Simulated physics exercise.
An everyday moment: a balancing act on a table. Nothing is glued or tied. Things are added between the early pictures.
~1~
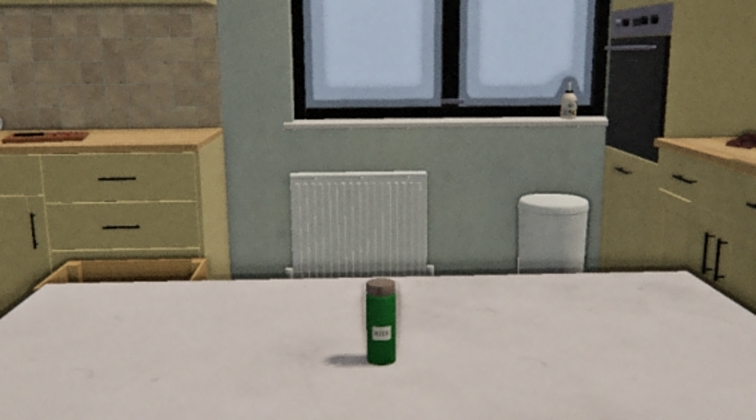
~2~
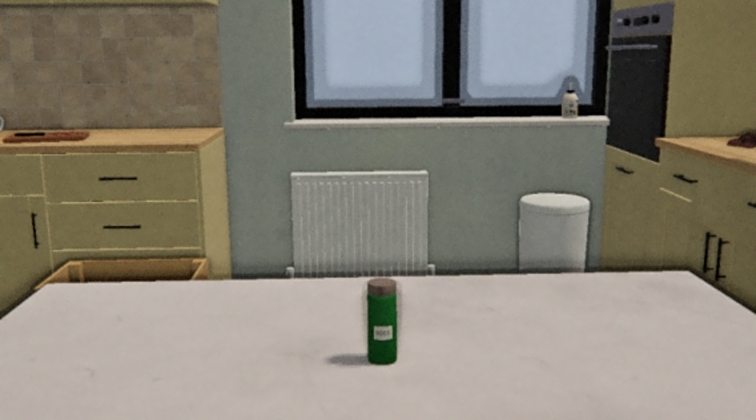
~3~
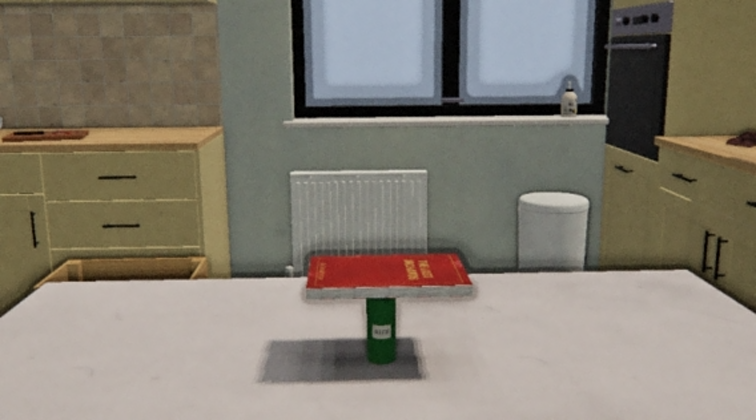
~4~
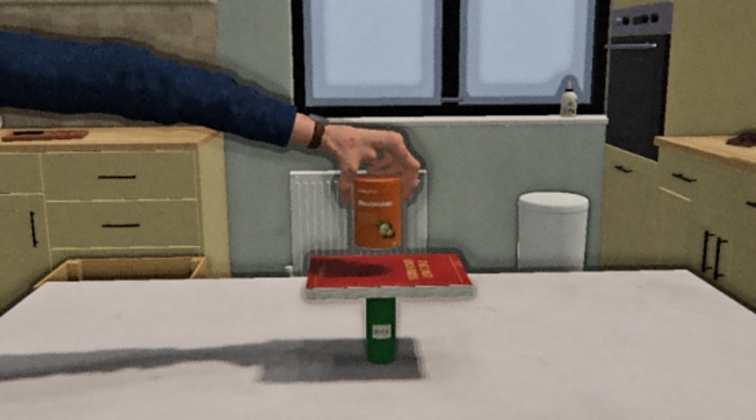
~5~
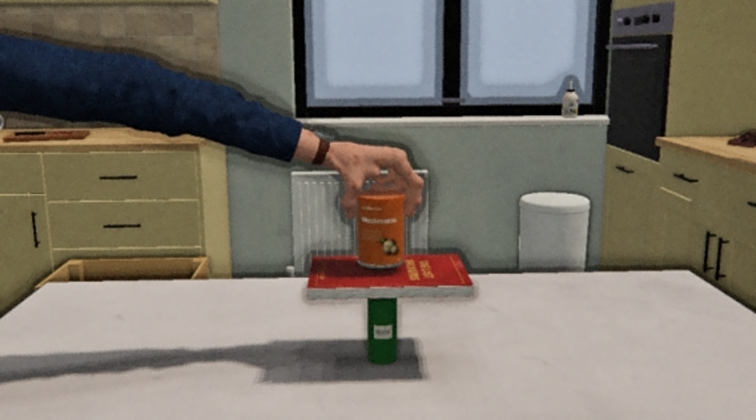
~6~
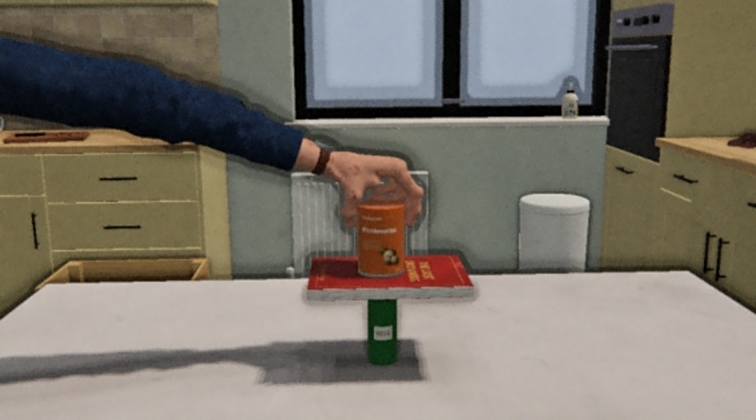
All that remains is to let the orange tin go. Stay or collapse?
It stays up.
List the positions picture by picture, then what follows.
In the first frame, the last thing is not in view yet.
In the second frame, the last thing is not in view yet.
In the third frame, the last thing is not in view yet; red book (387, 275).
The fourth frame shows coming down; orange tin (377, 212); red book (386, 275).
The fifth frame shows coming down; orange tin (381, 228); red book (388, 275).
The sixth frame shows set down, still held; orange tin (381, 238); red book (388, 276).
Then, 0.20 s past the last view, nothing moves.
Then, 0.40 s past the last view, orange tin resting near (381, 239).
Finally, all 3 still in place. Final places as the last picture's camera would see them, orange tin near (381, 239). The stack keeps its balance.
